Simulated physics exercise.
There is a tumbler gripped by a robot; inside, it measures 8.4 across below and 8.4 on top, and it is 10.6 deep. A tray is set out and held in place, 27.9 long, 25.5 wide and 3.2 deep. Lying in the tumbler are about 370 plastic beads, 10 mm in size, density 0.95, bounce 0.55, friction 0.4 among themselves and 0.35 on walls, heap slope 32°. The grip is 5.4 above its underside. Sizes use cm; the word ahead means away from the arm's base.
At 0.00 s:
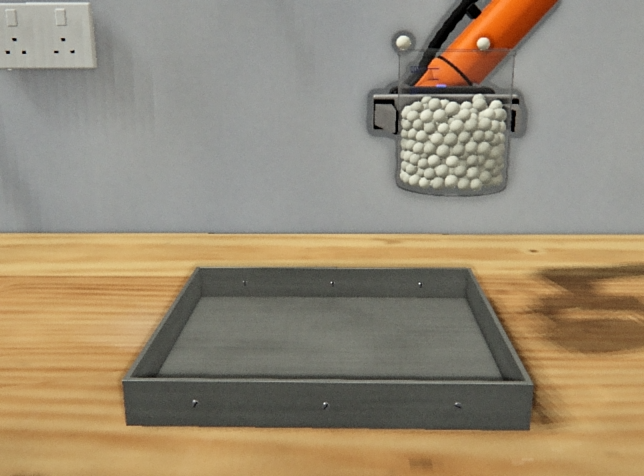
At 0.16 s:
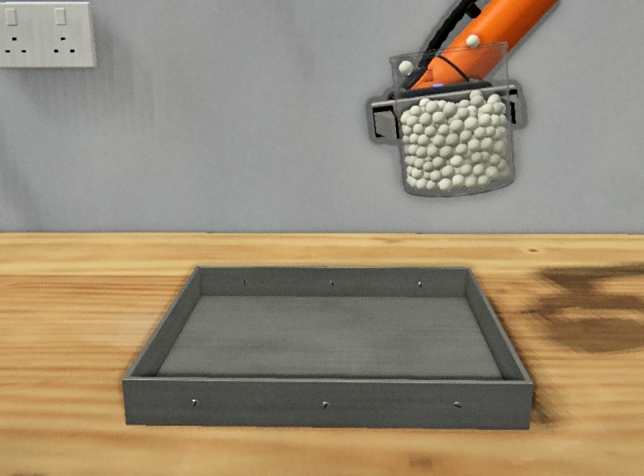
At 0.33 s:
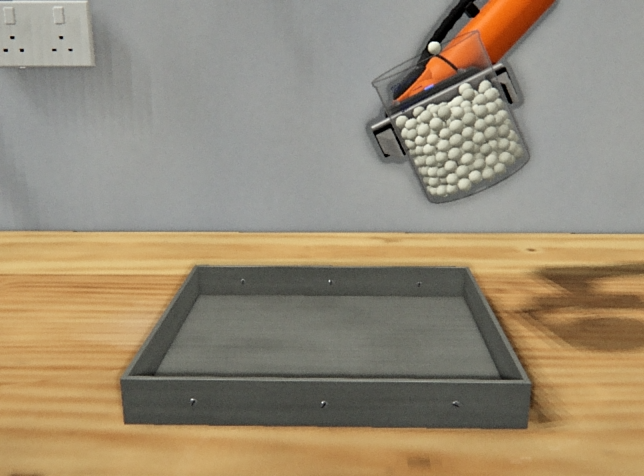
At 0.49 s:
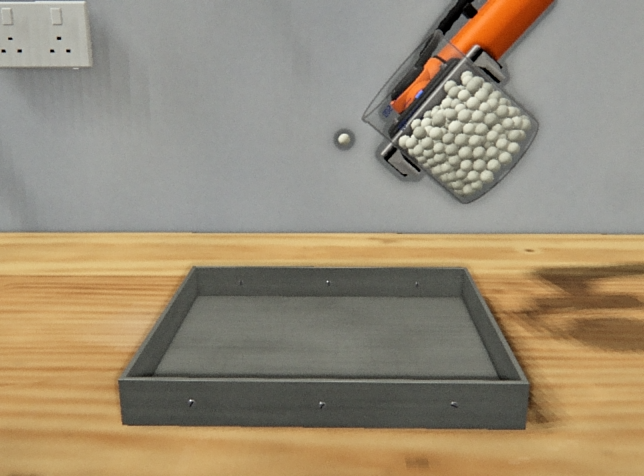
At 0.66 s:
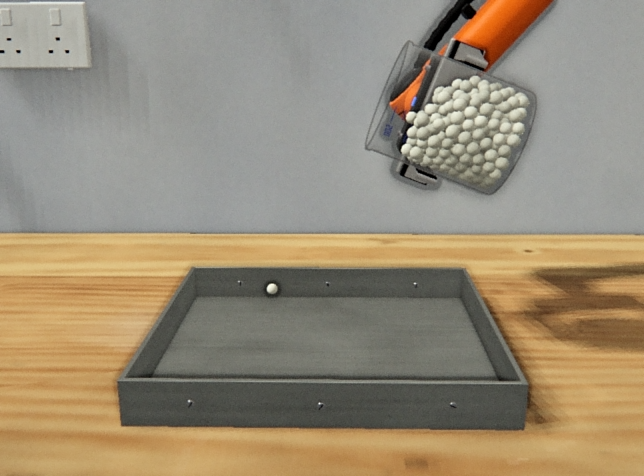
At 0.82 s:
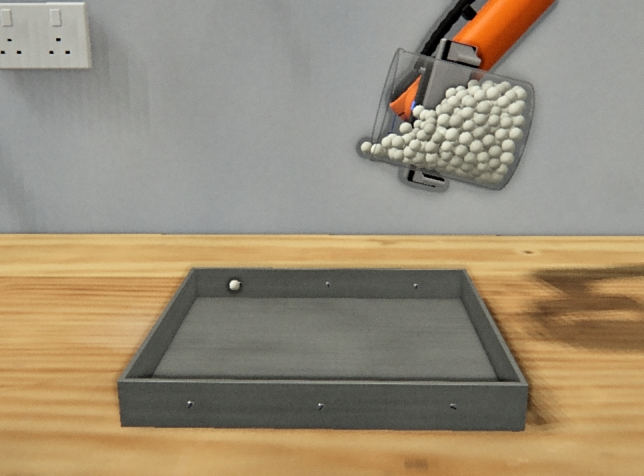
Robot arm tilting a clear tumbler of white beads leftward above a grey tray, one bead dropping out and landing inside the tray.
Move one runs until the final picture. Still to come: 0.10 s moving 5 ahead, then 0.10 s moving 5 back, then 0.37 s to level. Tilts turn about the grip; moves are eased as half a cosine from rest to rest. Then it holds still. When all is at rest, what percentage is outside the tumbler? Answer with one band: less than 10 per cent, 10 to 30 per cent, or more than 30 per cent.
More than 30 per cent.
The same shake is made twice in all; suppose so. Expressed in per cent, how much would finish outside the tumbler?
Then roughly 65 percent.
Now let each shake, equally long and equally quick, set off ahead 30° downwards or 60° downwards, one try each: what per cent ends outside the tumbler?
Estimates, in order: 25 % then 5 %.
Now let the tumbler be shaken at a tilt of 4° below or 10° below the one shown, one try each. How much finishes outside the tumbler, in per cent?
I'd expect close to 45 and then 30 per cent.
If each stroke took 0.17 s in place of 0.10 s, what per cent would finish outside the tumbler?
Roughly 15 percent would.
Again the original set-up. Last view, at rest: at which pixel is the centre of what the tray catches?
Centre estimate: About (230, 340).
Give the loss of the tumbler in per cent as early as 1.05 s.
So far around 35 % is out.
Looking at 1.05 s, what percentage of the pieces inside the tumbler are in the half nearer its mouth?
Roughly 70 per cent.
After 1.05 s, tilted 75° forward, highest piece 22 above the table; 237 in the tumbler, 2 in the tray, 130 in flight or on a rim.
After 1.28 s, tilted 16° forward, highest piece 24 above the table; 178 in the tumbler, 175 in the tray, 7 on the table or floor, 9 in flight or on a rim.
After 1.59 s, level, highest piece 20 above the table; 178 in the tumbler, 176 in the tray, 15 on the table or floor.
After 2.64 s, level, highest piece 20 above the table; 178 in the tumbler, 176 in the tray, 15 on the table or floor.
In the end, 178 in the tumbler, 176 in the tray, 15 on the table or floor. That is 52 % outside the tumbler.
